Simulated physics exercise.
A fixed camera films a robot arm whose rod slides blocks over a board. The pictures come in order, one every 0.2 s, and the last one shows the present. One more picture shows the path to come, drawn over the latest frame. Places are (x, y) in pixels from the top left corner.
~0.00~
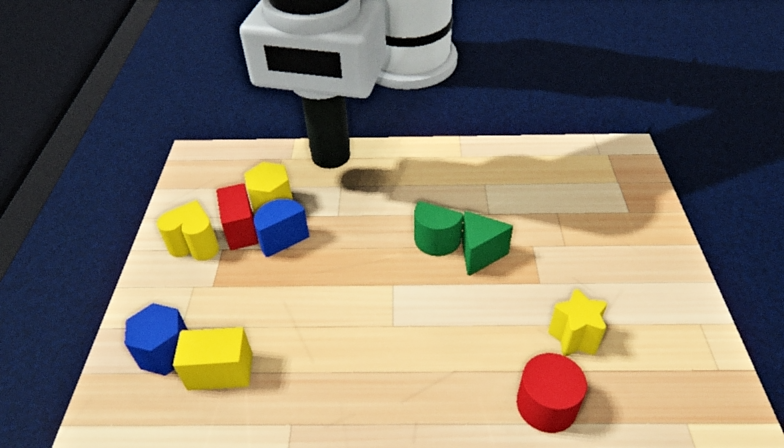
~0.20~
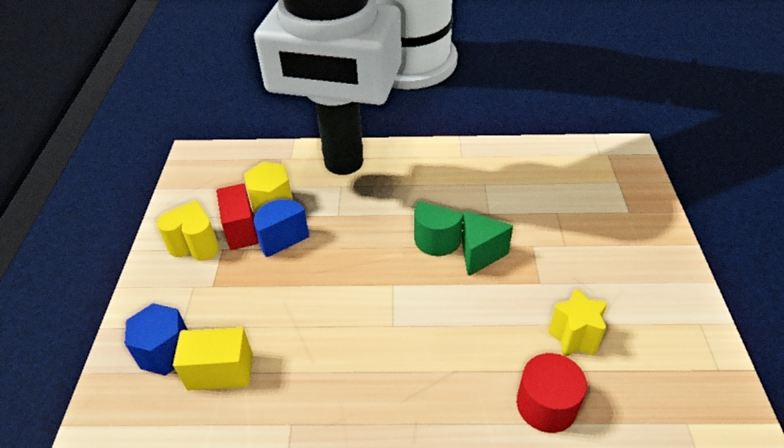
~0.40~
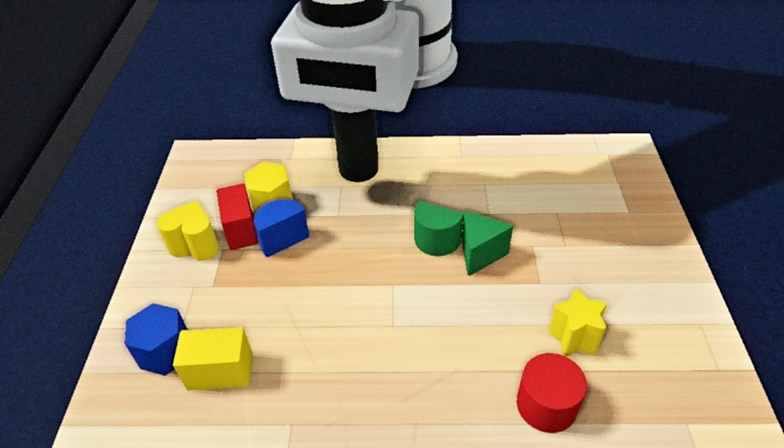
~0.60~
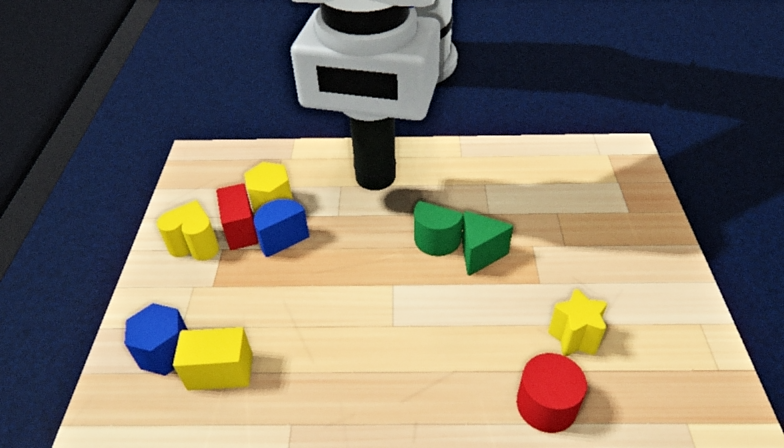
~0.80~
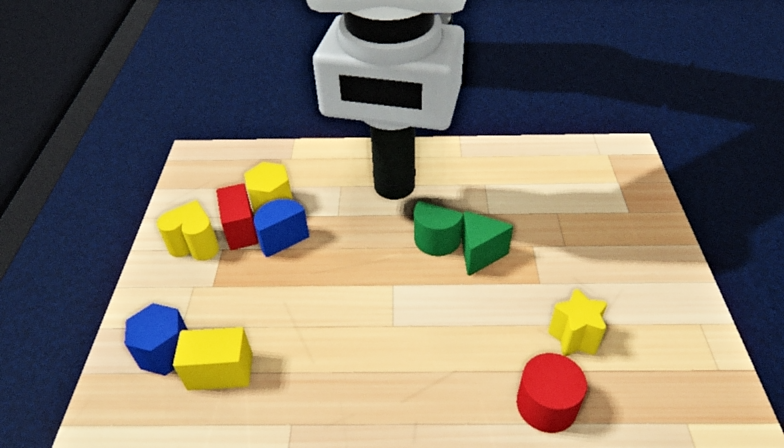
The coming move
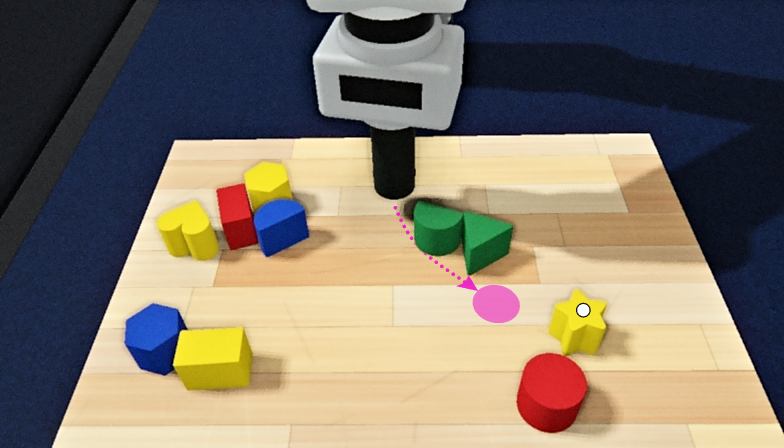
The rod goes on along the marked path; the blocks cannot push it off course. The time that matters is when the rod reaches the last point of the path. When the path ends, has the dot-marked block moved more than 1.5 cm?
Final answer: No.
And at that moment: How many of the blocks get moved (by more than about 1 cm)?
It shifts two blocks.
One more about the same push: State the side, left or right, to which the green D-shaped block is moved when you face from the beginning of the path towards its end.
Facing from start to end, it will go to the left.
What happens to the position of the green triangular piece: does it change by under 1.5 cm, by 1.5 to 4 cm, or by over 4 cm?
The shift is above 4 cm.
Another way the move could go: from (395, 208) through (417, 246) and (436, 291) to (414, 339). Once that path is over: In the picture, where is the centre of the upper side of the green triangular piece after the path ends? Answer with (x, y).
The top centre is at (513, 231).
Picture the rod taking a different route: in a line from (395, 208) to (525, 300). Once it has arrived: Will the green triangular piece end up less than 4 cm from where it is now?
No
Path on the board, from (395, 208) by way of (431, 258) to (496, 304); the dot is on the yellow star.
On the path given first. One third of the way, rod (415, 221); green D-shaped block (462, 227), turned 40° anticlockwise; green triangular piece (501, 230), turned 25° clockwise.
Two thirds of the way, rod (454, 253); green D-shaped block (500, 245), turned 80° anticlockwise; green triangular piece (533, 230).
At the end, rod (499, 283); green D-shaped block (534, 262), turned 145° anticlockwise; green triangular piece (541, 230), turned 35° anticlockwise; yellow star in place.
